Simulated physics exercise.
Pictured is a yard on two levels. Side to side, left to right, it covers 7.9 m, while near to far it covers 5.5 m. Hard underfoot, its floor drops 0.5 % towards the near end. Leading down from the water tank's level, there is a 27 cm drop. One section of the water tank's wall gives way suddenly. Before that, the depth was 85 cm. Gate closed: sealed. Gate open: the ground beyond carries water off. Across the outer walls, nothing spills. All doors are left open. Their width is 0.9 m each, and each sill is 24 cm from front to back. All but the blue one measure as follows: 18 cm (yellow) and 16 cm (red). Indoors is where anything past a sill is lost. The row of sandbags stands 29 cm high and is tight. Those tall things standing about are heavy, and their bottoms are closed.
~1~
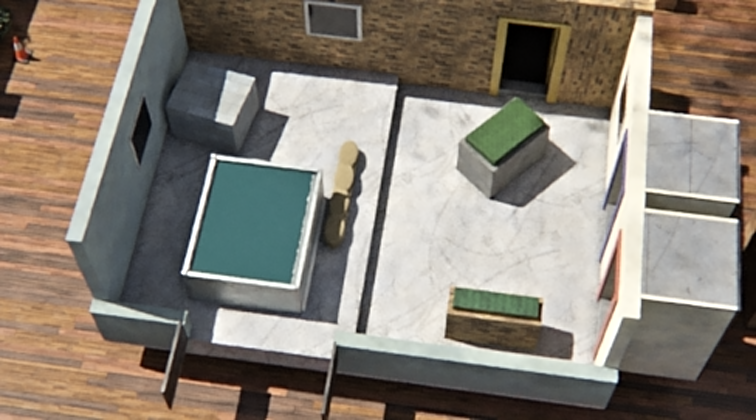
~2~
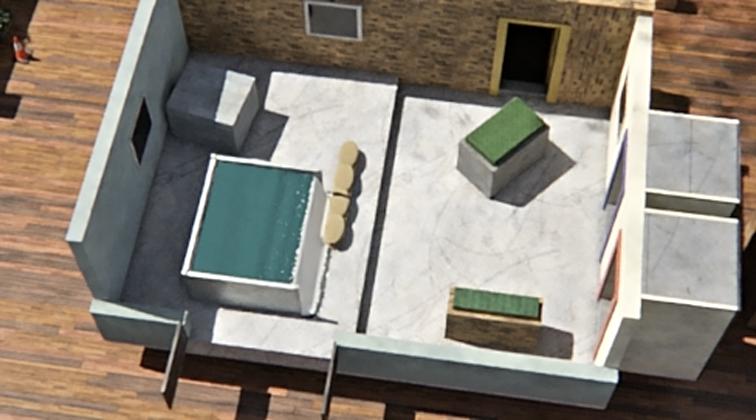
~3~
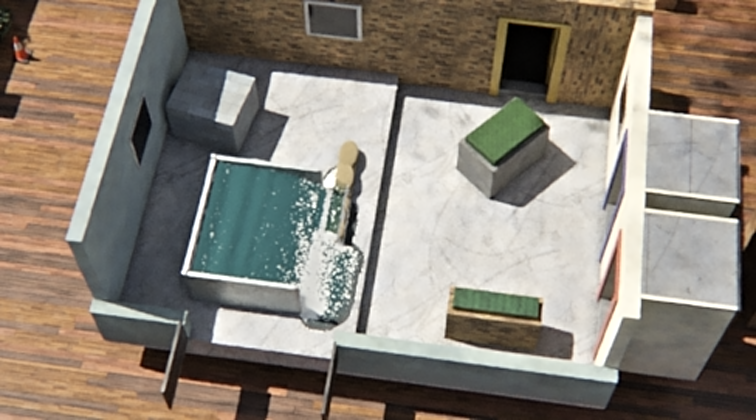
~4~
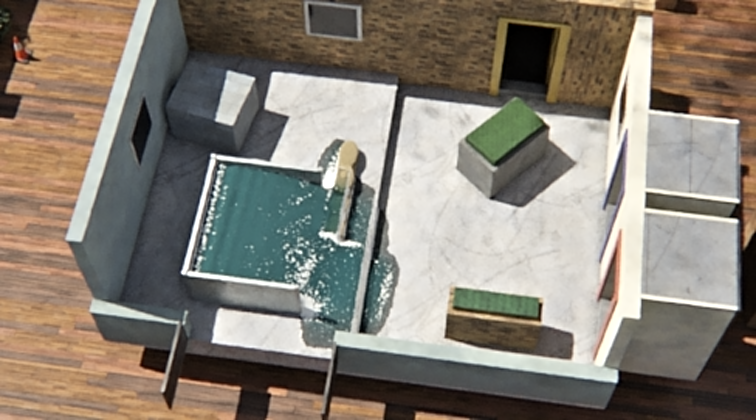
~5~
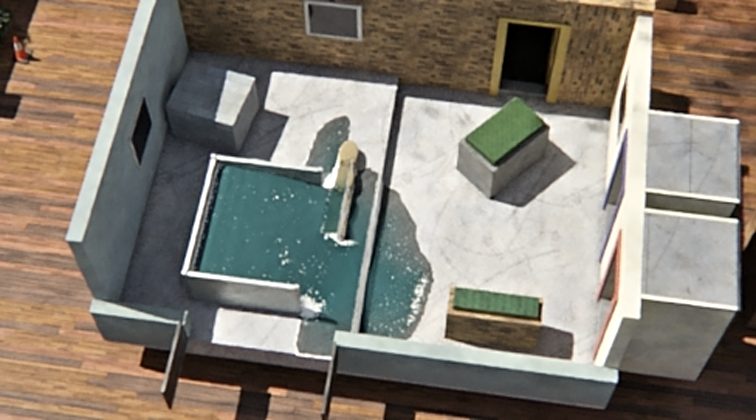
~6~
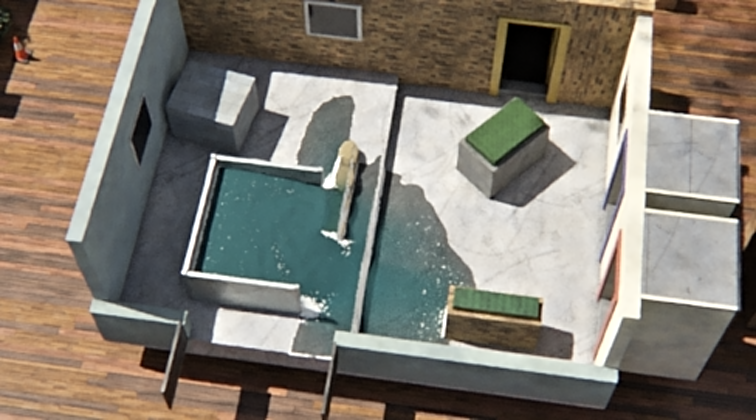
Water burst through the right side of a white-walled tank in a small walled yard, foamed around some tan rounded objects, then spread over the pale floor to the right, reaching a green-topped box.
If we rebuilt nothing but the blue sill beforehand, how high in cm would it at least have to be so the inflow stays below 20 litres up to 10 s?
It would have to reach roughly 22 cm.
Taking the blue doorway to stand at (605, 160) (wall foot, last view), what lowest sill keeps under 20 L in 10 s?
Something near 16 cm.
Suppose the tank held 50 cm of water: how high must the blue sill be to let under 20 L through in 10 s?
9.0 cm.
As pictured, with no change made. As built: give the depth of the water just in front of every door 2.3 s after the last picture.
The yellow door has 0 cm, the red door 26 cm and the blue door 26 cm.
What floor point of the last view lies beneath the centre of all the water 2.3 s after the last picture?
Centre of the water: Approx. (410, 266) px.
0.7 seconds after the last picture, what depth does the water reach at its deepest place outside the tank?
55 cm.
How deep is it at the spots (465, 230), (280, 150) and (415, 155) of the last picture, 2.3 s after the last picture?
In that order: 3, 1 and 0 cm.
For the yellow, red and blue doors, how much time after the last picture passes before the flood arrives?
At yellow it's 2.6 s, at red 0.4 s, and at blue 0.9 s.
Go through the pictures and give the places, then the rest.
The first picture shows still water, 85 cm deep, in the water tank at (254, 222); the blue door at (613, 203) is dry.
In the second picture, water pours out at (309, 244) and has run 0.3 m, to (316, 308); about 16 cm deep outside, 85 cm at the back.
In the third picture, the front is at (351, 299), 0.8 m from the gap at (309, 246); 1.7 m2 of floor is wet, 83 cm left at the back.
In the fourth picture, the gap is at (309, 247), the front 1.4 m out at (389, 295); the back of the water tank holds 73 cm.
In the fifth picture, the front is at (426, 287), 2.0 m from the gap at (309, 247); 5.8 m2 of floor is wet, 72 cm left at the back.
In the sixth picture, the gap is at (309, 247), the front 2.7 m out at a hidden place; the back of the water tank holds 69 cm; 2.5 m in a straight line remain to the blue door at (613, 203).
Then, 0.7 s after the last picture water covers 50 % of the floor, deepest (55 cm) near (441, 365); it has not reached the blue door.
Then, 2.3 s after the last picture water covers 55 % of the floor, deepest (42 cm) near (585, 385); 26 cm at the blue door, 8 litres in over its 24 cm sill.
Then, 9.3 s after the last picture water covers 70 % of the floor, deepest (24 cm) near (354, 354); 11 cm at the blue door, 11 litres in over its 24 cm sill.
At the blue door as built, the water peaked near 28 cm, 1.5 s after the last picture.
With a sill of 19.5 cm, 36 litres would have come in within the 10 s; with 26.5 cm, 5 litres. So under 20 litres takes about 22 cm.
